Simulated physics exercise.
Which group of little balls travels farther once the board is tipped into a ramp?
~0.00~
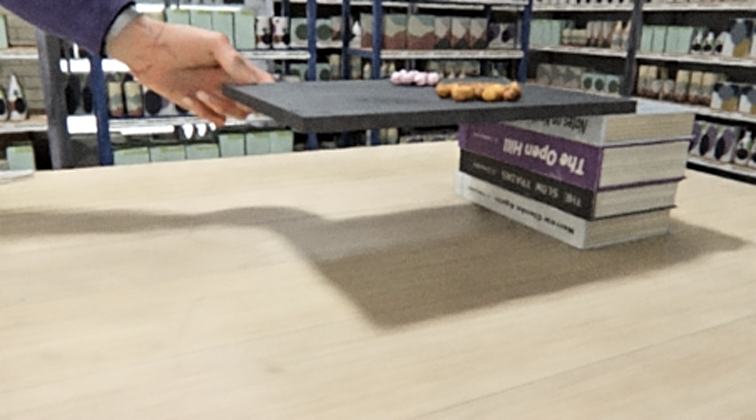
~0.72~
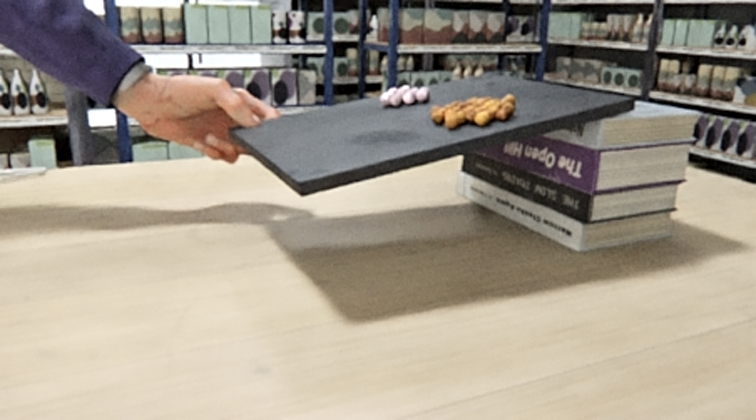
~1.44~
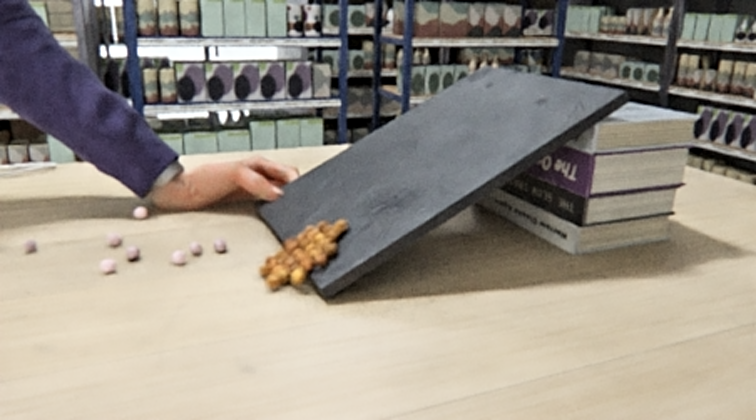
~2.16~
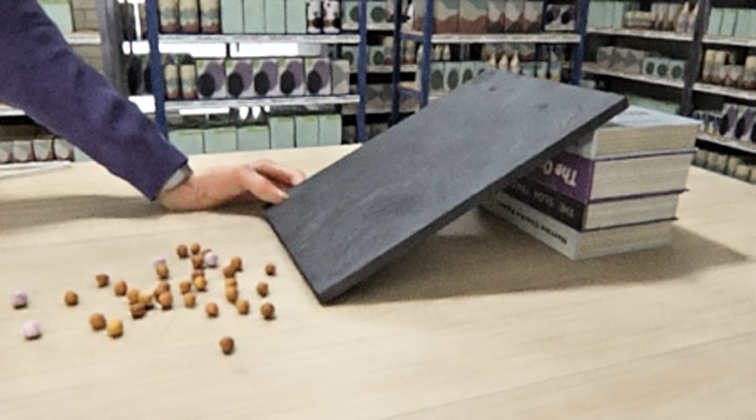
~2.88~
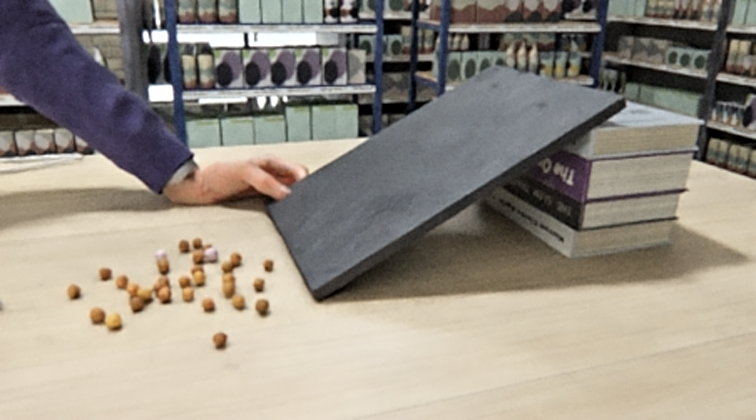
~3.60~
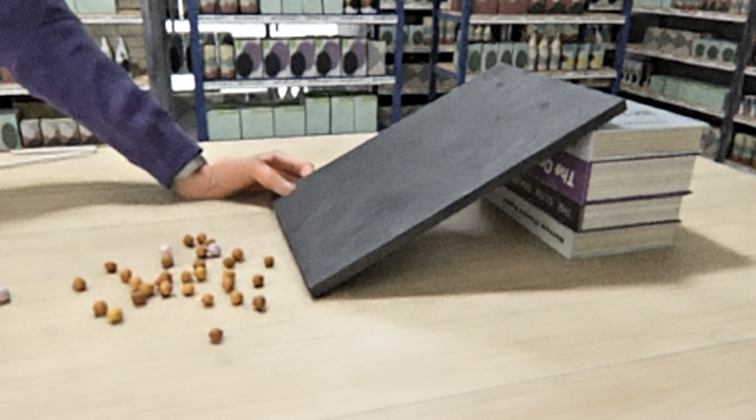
The pink balls from the back of the board go farther, with most of them rolling out of view to the left. The orange-brown ones stay scattered on the table not far from the board's lower end.
